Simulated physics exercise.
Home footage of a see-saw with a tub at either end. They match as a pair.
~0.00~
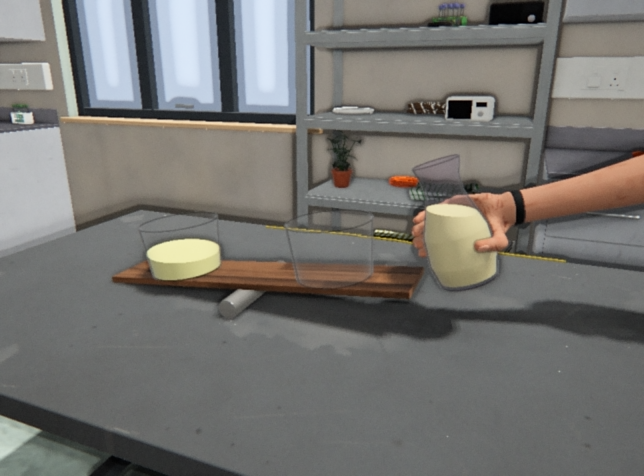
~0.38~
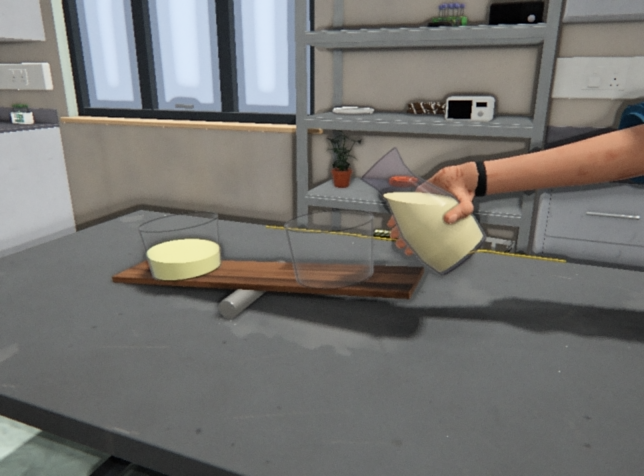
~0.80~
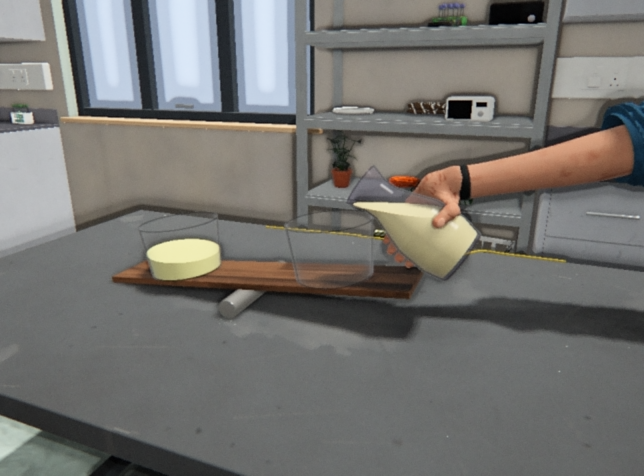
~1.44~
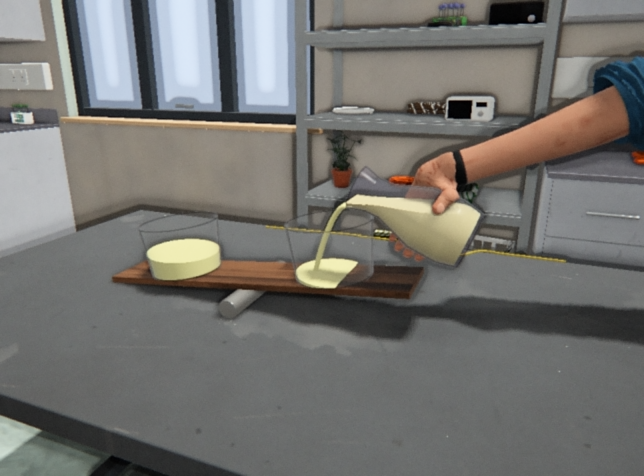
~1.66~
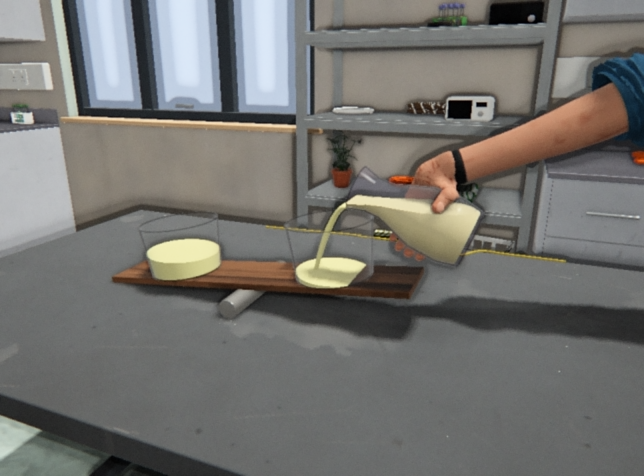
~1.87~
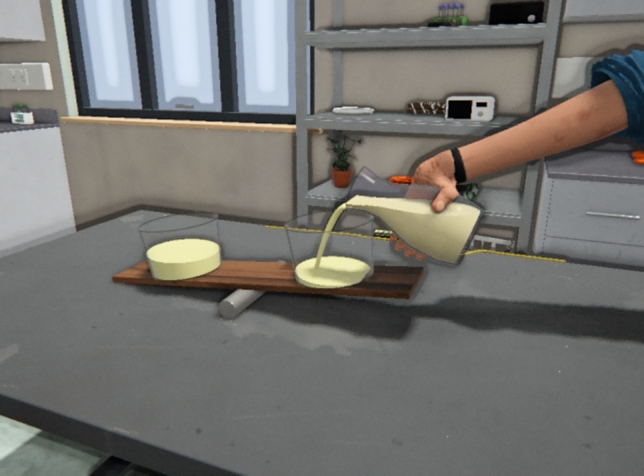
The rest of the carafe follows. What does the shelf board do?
In the end the shelf board tips the other way.
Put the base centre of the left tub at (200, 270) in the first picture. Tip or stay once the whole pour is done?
Judgement: It tips.
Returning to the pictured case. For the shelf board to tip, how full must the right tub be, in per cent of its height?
Result: Some 35 per cent.
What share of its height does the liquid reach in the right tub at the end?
I make it 55 per cent.
After 5.5 s, the right tub is about a third full; the shelf board leans as before.
After 8.2 s, the right tub is about half full; the shelf board has swung over, and that end is down.
After 10.8 s, the right tub is about half full; the shelf board has swung over, and that end is down.
